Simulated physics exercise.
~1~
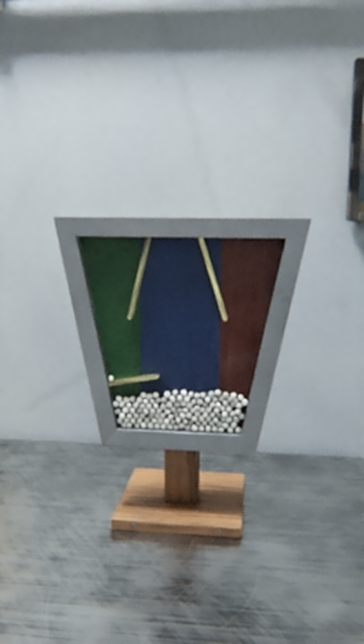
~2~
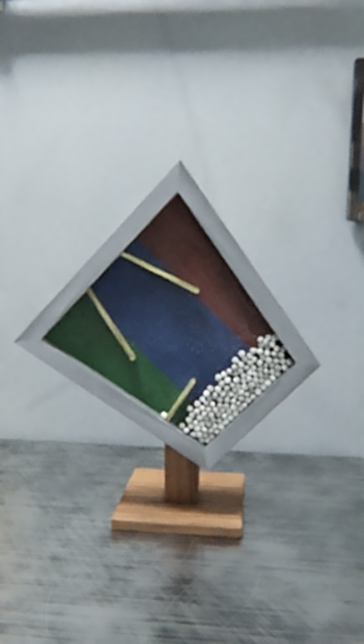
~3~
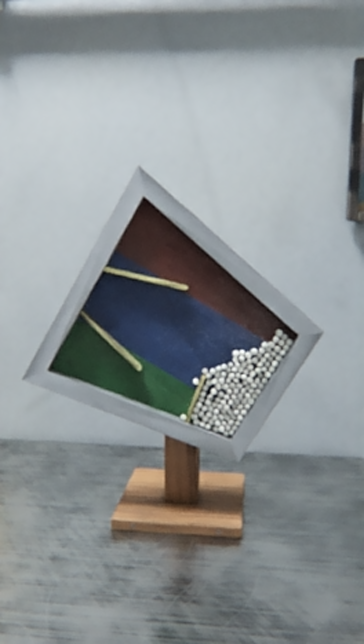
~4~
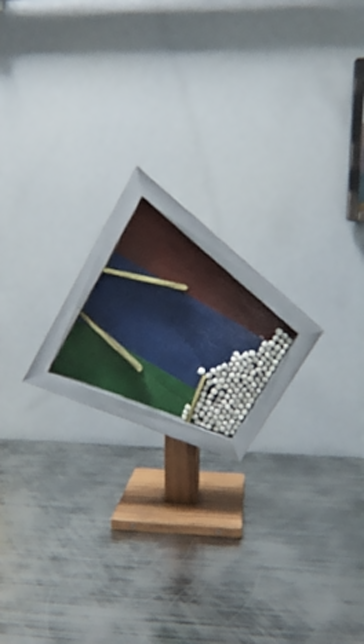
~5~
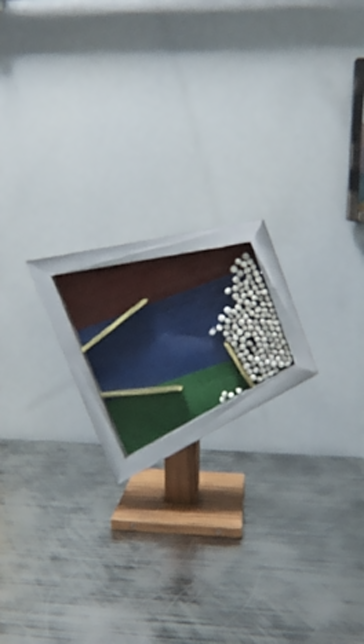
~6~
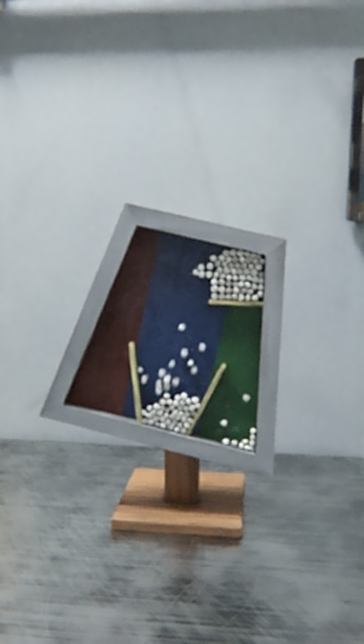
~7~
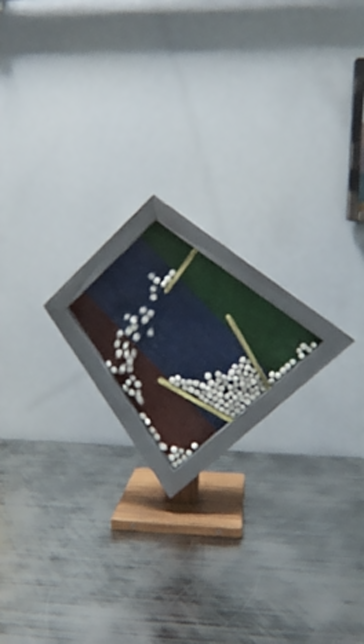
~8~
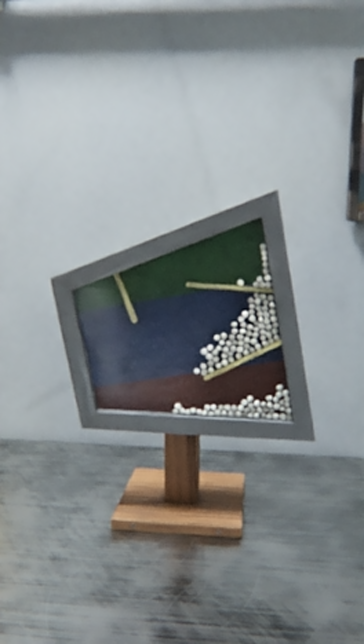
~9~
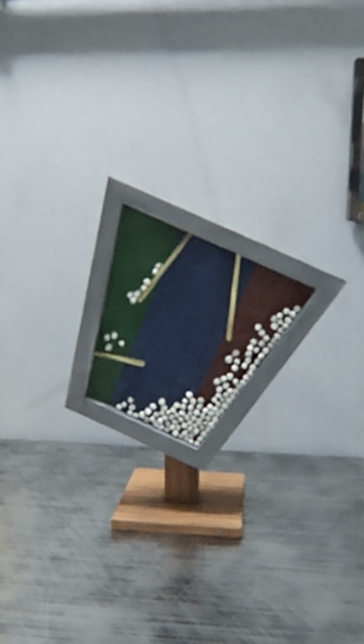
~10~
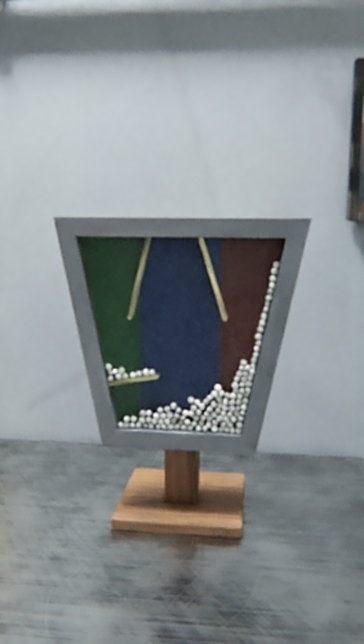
On a grey tabletop, a framed box of white beads turns full circle anticlockwise, leaving them heaped up the right side.
